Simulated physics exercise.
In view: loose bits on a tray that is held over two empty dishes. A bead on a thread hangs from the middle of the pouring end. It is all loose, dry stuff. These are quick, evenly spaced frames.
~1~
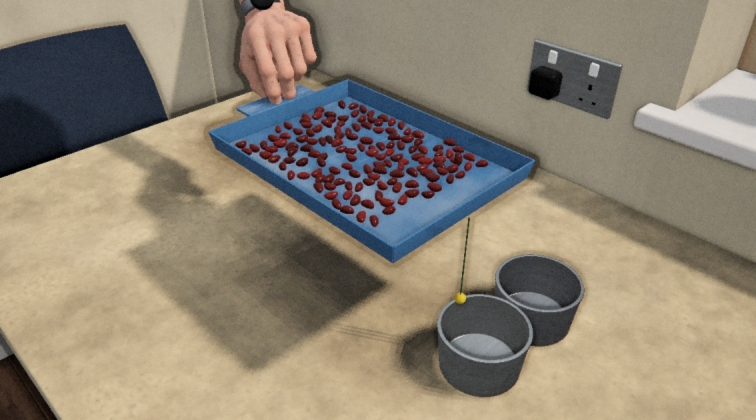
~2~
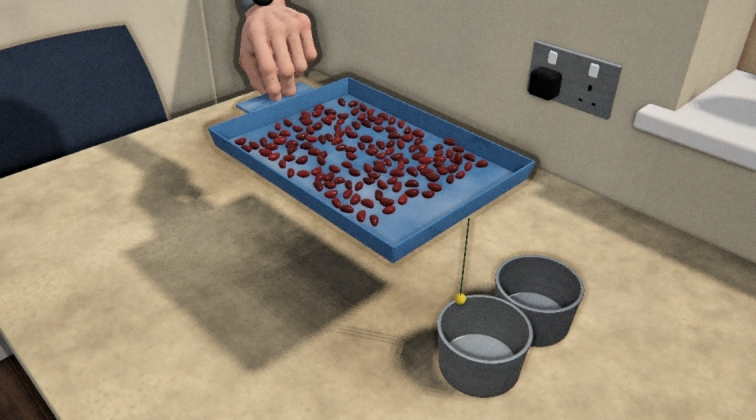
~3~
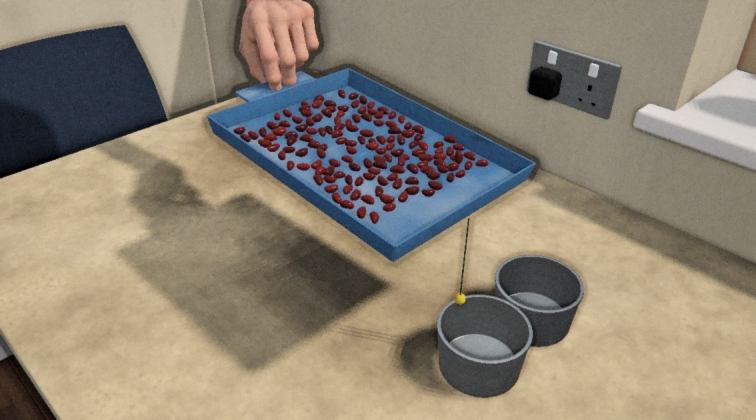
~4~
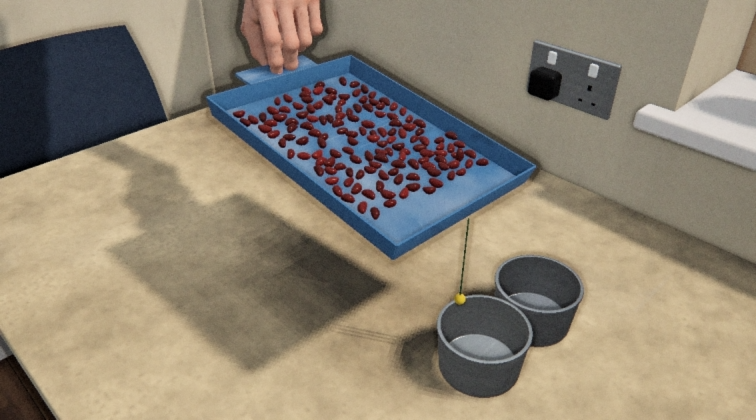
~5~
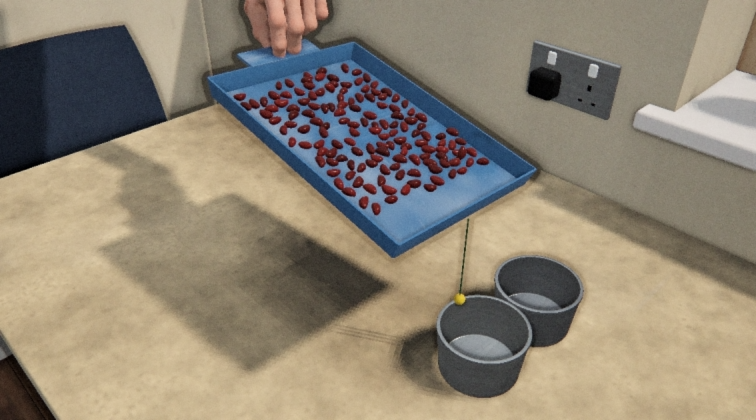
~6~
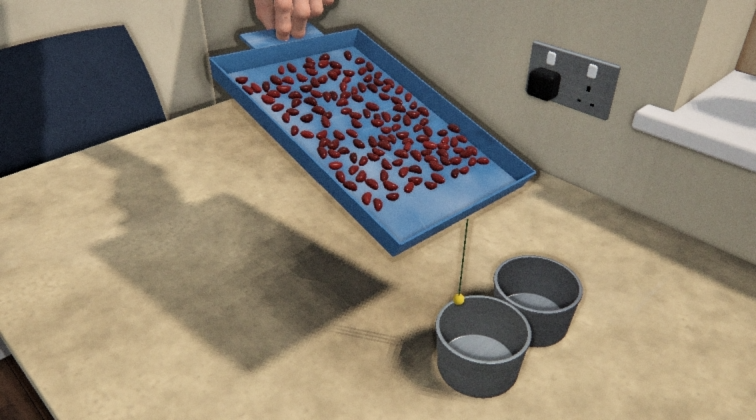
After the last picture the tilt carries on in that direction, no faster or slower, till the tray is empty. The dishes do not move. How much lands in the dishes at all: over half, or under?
Caught overall: The larger part.
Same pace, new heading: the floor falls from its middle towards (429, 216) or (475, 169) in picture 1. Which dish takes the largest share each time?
The first try: Left. The second: The right one.
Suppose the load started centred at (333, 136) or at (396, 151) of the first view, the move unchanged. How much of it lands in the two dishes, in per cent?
Near 80 % and 90 %.
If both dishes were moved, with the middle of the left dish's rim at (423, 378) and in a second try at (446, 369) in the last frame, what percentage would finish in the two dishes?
First some 30, then 50 per cent.
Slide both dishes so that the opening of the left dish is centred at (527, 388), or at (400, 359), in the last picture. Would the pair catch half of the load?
The first try: Less than half. The second: Less than half.
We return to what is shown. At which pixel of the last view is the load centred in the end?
Around (525, 325).
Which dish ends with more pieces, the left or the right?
That is the right one.
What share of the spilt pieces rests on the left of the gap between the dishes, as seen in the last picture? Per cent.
Near 20 %.
Shortly afterwards, tray tipped steeply; all but a few on the tray; a little in the air.
Next, tray tipped past a quarter turn; the bulk on the tray; a little in the right dish; a little outside both; a little in the air.
Some moments later, tray tipped past a quarter turn; near a quarter in the left dish; near two thirds in the right dish; near a quarter outside both.
In the end, tray tipped past a quarter turn; near a quarter in the left dish; near two thirds in the right dish; near a quarter outside both.
